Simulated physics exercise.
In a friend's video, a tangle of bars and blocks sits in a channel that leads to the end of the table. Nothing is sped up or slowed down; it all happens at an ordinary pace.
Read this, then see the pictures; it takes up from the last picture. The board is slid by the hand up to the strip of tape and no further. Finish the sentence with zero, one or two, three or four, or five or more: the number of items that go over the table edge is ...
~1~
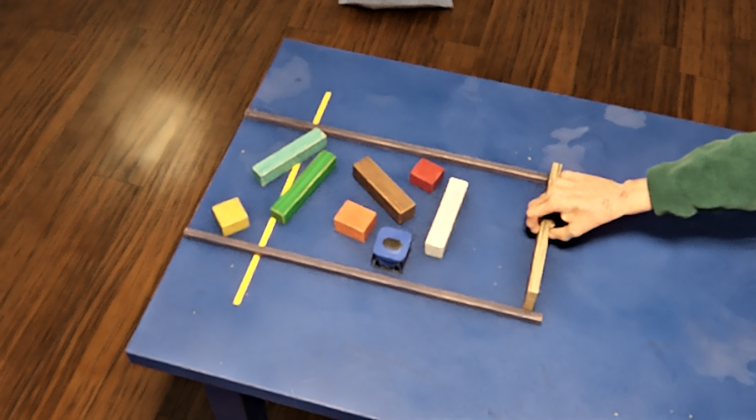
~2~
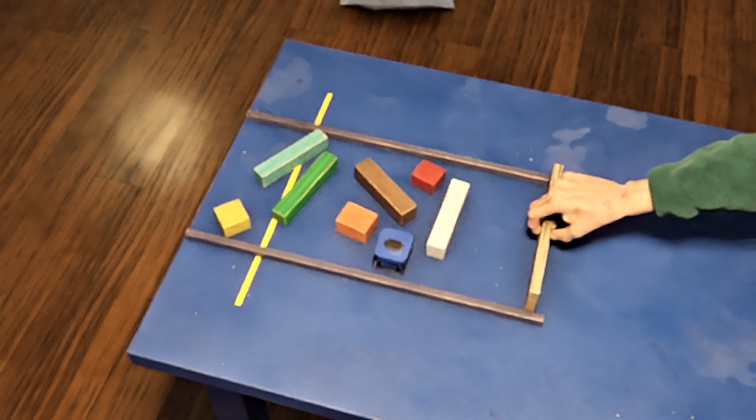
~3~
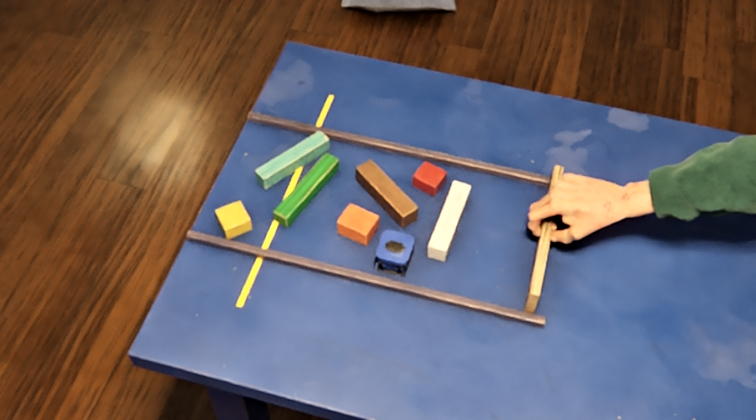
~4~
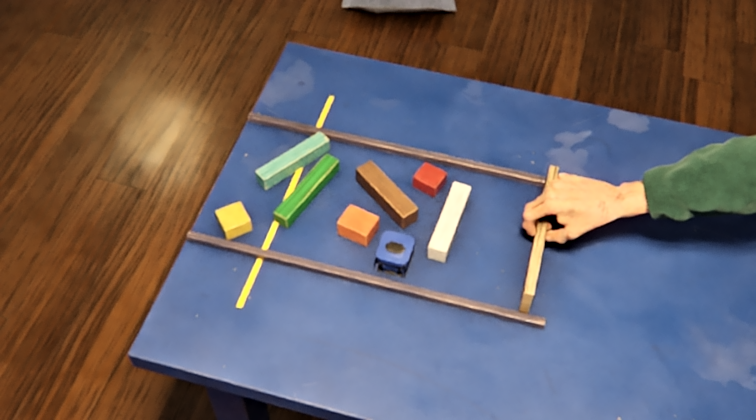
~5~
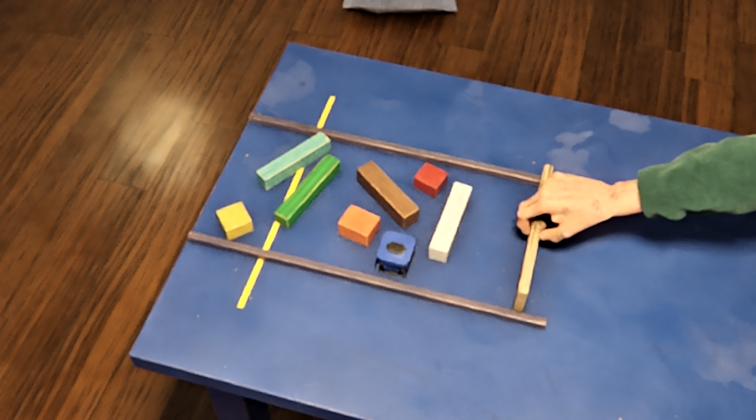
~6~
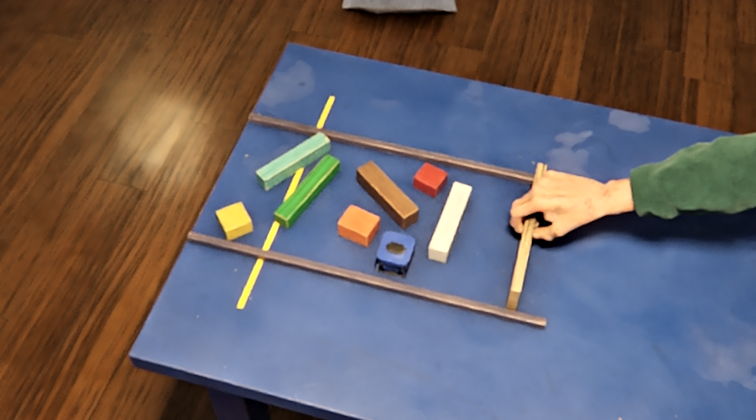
The number of items that go over the table edge is zero.
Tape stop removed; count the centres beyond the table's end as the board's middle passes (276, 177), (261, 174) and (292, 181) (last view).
2; 3; 0.
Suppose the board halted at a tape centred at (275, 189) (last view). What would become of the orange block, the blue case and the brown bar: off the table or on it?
As for the orange block, it keeps its place; the blue case keeps its place; the brown bar keeps its place.
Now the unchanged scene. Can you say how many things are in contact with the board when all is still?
It adds up to 3.
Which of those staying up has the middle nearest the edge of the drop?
The one in question is the turquoise bar.
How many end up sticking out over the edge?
The count would be 2.
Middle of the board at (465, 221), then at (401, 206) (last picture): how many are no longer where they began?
By the first moment it's 0, by the second it's 5.
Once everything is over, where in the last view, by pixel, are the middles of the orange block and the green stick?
You'll find the orange block at roughly (245, 197) and the green stick at roughly (232, 172).
Soon after, none off yet; yellow block at rest near (234, 221); turquoise bar at rest near (294, 161); green stick at rest near (308, 191).
Then, none off yet; yellow block at rest near (234, 221); turquoise bar at rest near (294, 161); green stick at rest near (307, 191).
Further on, none off yet; yellow block moving near (228, 222); turquoise bar moved a little near (269, 154); green stick moved a little near (266, 180).
At rest, the number that fall off is zero.
